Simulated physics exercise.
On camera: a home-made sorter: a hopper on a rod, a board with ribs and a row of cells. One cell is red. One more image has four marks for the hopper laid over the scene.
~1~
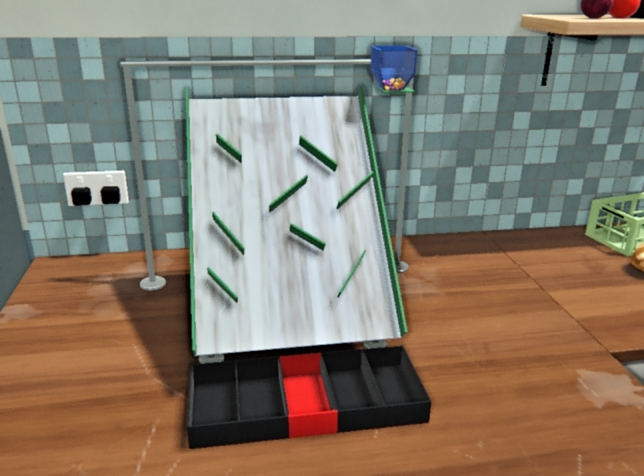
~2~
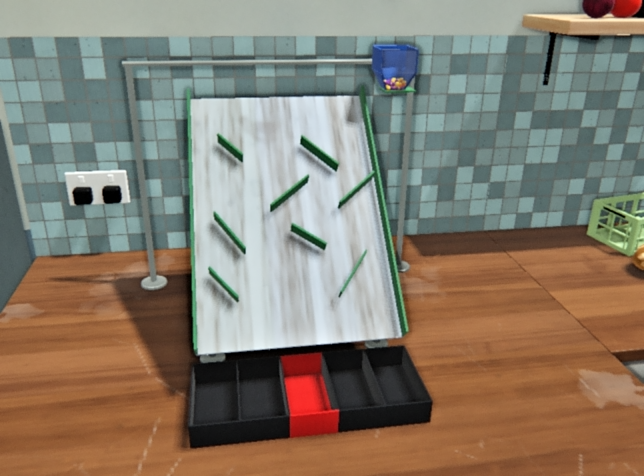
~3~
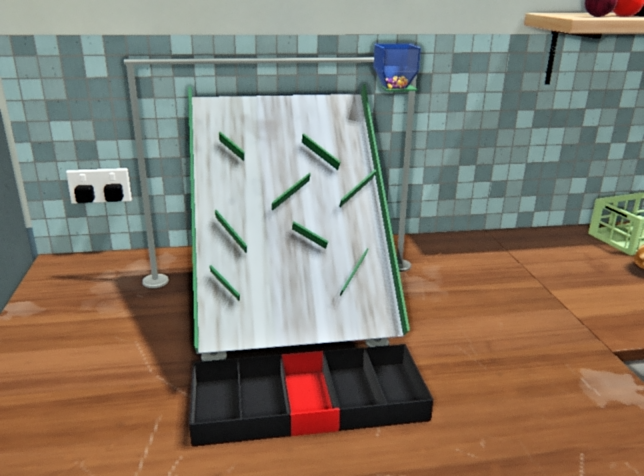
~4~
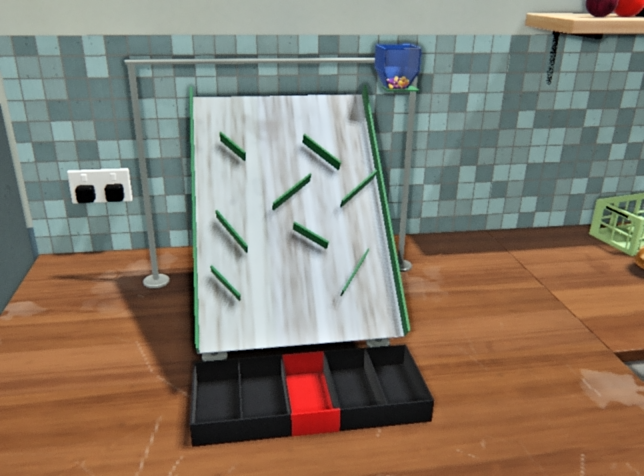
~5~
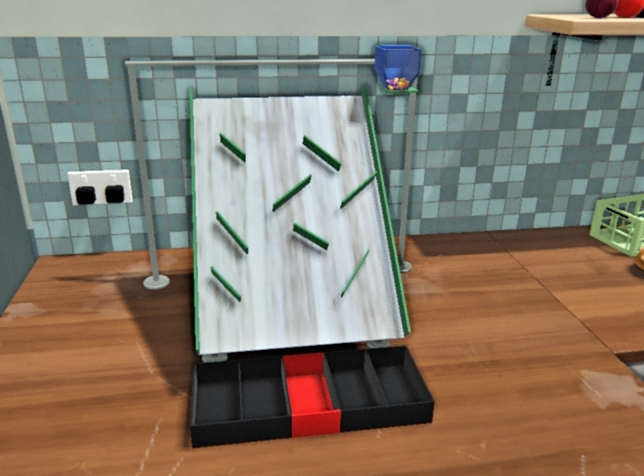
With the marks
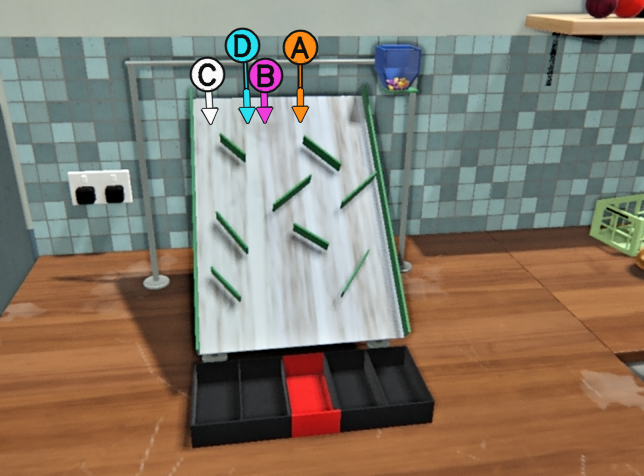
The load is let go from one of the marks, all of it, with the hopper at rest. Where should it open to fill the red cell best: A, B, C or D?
Mark A.
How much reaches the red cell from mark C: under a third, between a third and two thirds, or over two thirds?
Under a third.
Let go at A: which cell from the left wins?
It is the third one.
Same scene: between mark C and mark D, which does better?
That would be D.
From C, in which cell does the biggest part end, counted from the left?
The first from the left.
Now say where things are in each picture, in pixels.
The first frame shows hopper (394, 85), round plastic beads, door shut.
The second frame shows ribs (218, 133) to (243, 154), (301, 135) to (339, 164), (271, 205) to (309, 174).
The third frame shows ribs (342, 200) to (376, 170), (215, 210) to (247, 246), (293, 222) to (328, 242).
The fourth frame shows ribs (211, 265) to (240, 295), (343, 291) to (369, 249).
The fifth frame shows red cell (316, 422), number 3 of 5 from the left.
On the marked copy, mark A meets the board at (300, 116); mark B meets the board at (264, 117); mark C meets the board at (210, 118); mark D meets the board at (247, 117).
For mark A, roughly half in the red cell, about a tenth in other cells, roughly a third outside the box.
For mark B, roughly a quarter in the red cell, roughly half in other cells, roughly a third outside the box.
For mark C, about a tenth in the red cell, roughly half in other cells, roughly a third outside the box.
For mark D, roughly a quarter in the red cell, roughly a quarter in other cells, roughly half outside the box.
